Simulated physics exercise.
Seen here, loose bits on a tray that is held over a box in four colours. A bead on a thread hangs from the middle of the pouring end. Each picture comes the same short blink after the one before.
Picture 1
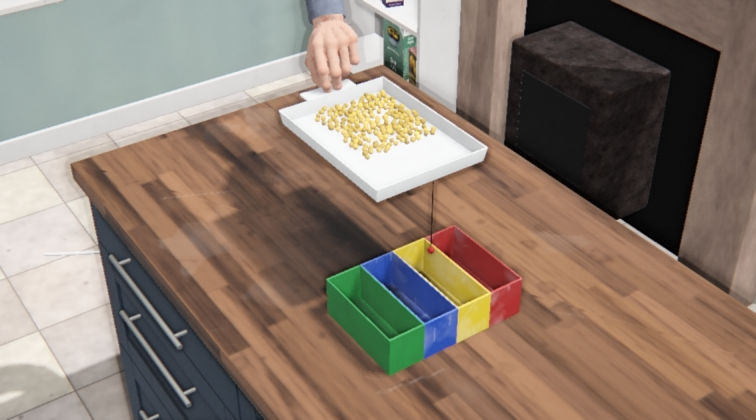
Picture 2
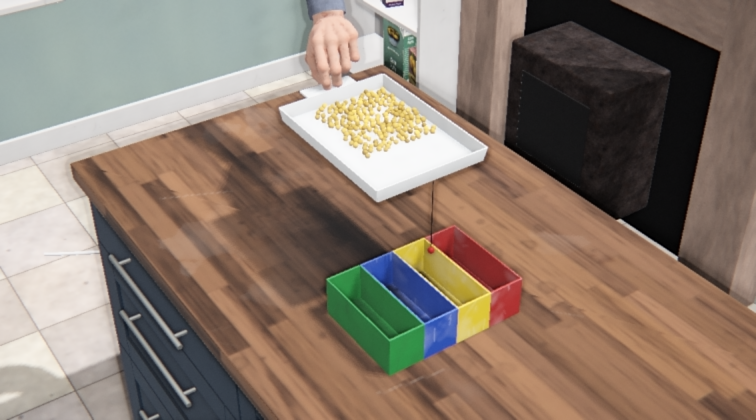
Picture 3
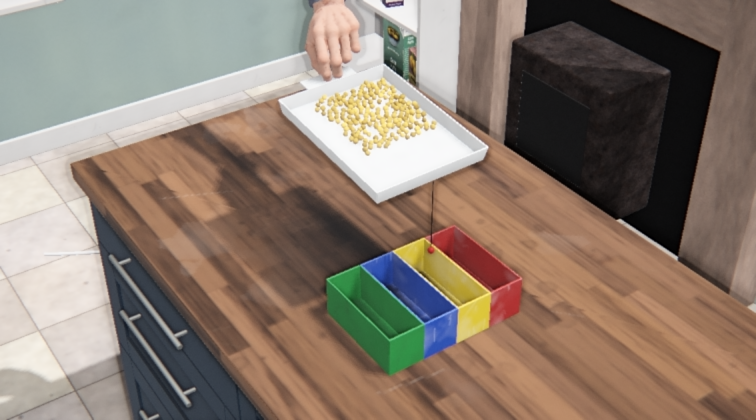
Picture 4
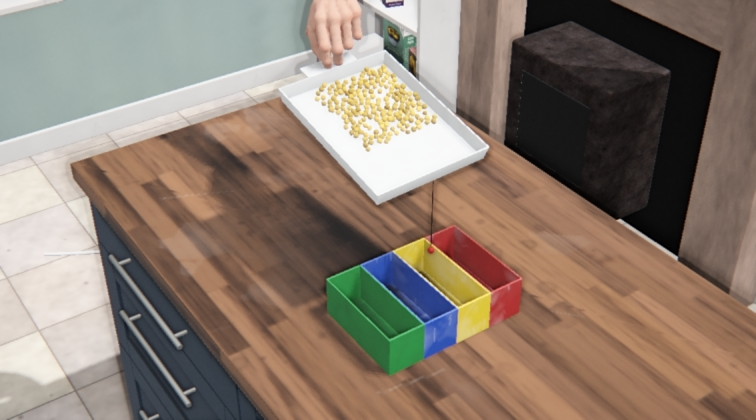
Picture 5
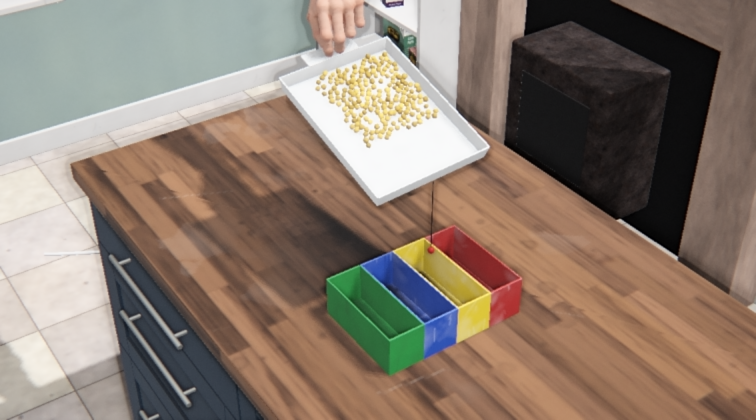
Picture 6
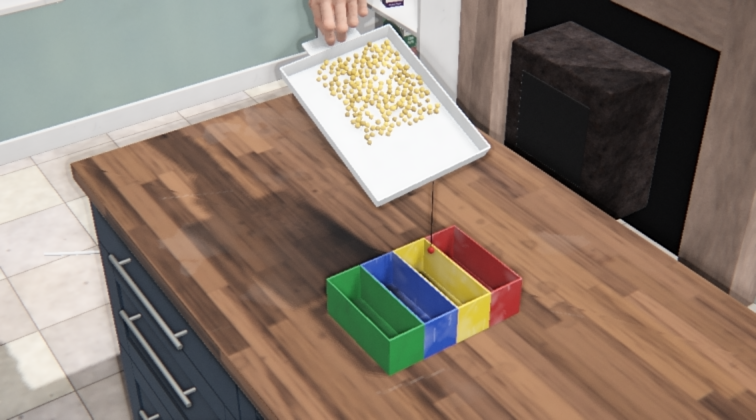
A hand gradually tilts a white tray of yellow bits above a four-coloured box.
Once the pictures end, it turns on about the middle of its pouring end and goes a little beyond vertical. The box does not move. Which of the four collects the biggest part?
It favours the blue compartment.
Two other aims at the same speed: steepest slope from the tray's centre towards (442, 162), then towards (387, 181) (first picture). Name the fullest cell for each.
First red, then the cell in blue.
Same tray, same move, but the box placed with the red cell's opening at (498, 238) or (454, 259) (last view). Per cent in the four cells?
Roughly 60 per cent, and 90 per cent.
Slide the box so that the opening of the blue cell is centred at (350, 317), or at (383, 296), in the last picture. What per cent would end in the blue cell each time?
About 0 and 40 per cent.
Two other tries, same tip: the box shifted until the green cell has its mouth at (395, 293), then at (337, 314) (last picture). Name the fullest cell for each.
In turn: The green one; the cell in yellow.
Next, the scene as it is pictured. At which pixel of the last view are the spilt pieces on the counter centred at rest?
Around (475, 402).
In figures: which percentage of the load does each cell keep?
Green cell: 20 %, blue cell: 40 %, yellow cell: 20 %, red cell: 0 %.
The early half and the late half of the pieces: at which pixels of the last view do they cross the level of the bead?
At about (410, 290), then at (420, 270).
Just after the last frame, tray tipped steeply; almost all on the tray; about a tenth falling or outside the box.
A moment on, tray tipped past a quarter turn; roughly half on the tray; about a tenth in the blue cell; about a tenth in the green cell; about a tenth in the yellow cell; just a few in the red cell; about a tenth falling or outside the box.
Further on, tray tipped past a quarter turn; roughly half in the blue cell; roughly a quarter in the yellow cell; roughly a quarter in the green cell; about a tenth in the red cell; about a tenth falling or outside the box.
When it is over, tray tipped past a quarter turn; roughly half in the blue cell; roughly a quarter in the yellow cell; roughly a quarter in the green cell; about a tenth in the red cell; about a tenth outside the box.
